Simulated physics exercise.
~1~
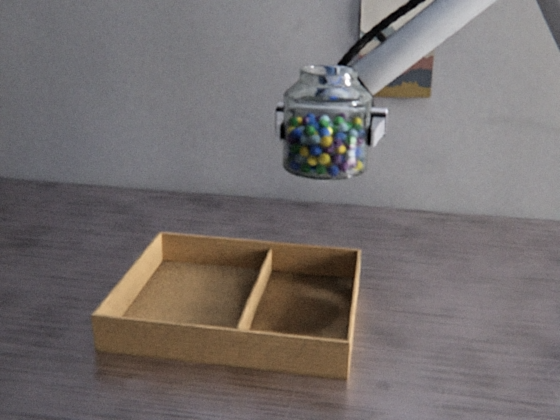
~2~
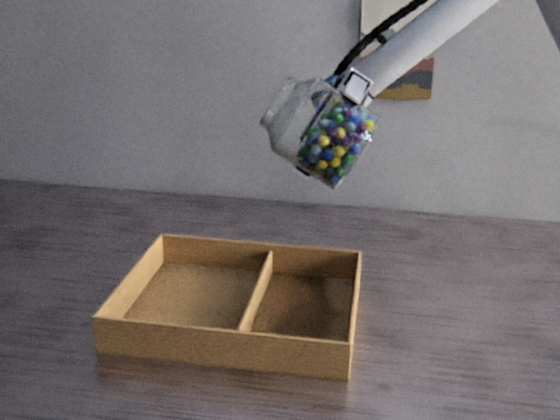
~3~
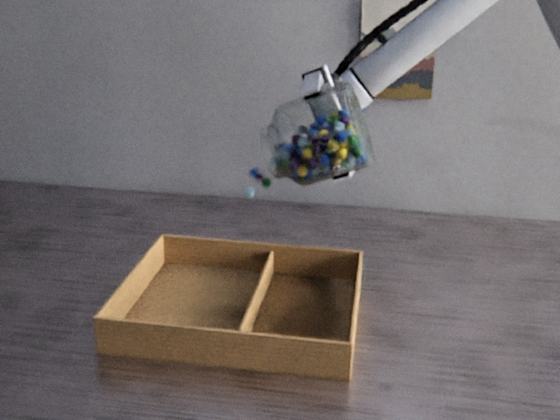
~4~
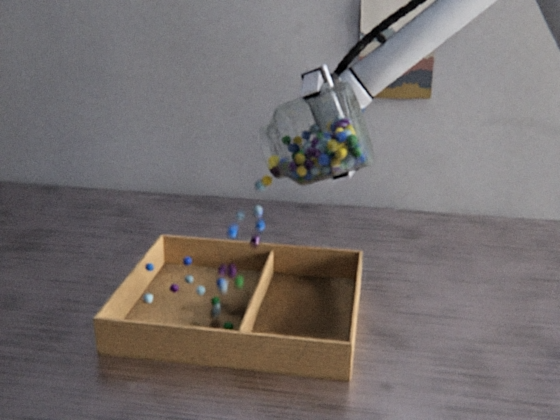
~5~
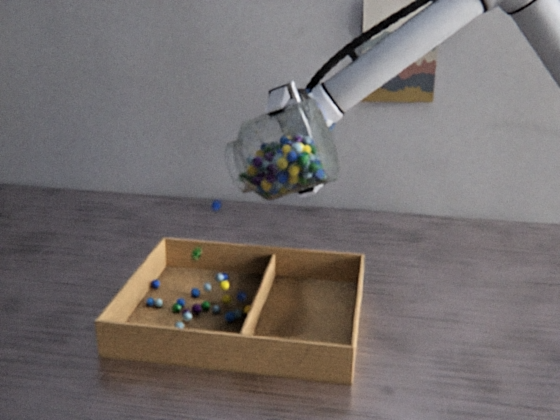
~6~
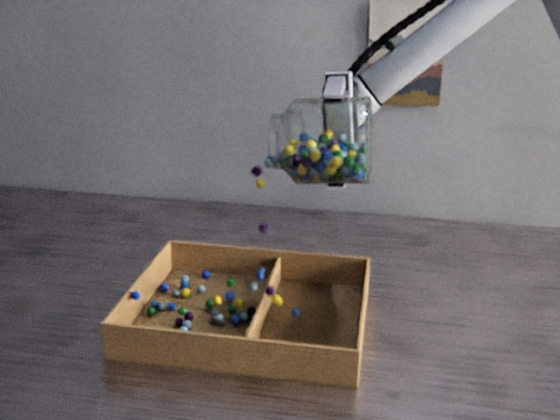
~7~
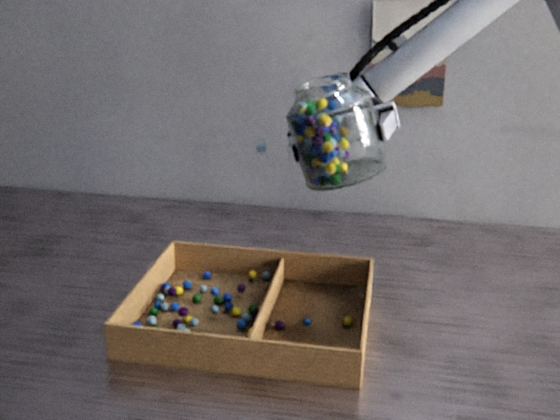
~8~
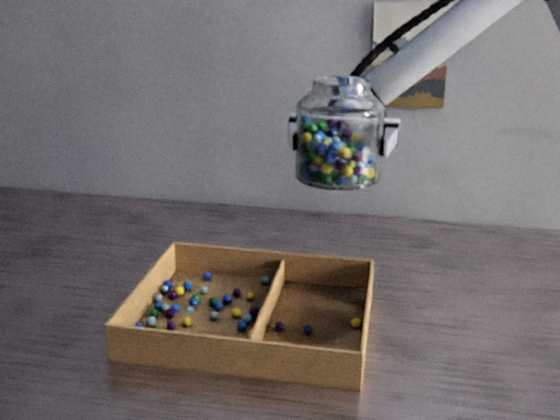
The footage shows a robot arm tipping a glass jar of colourful round sweets over a divided wooden tray, spilling some mostly into the left compartment and a few into the right, before turning the jar upright again with most sweets still inside.
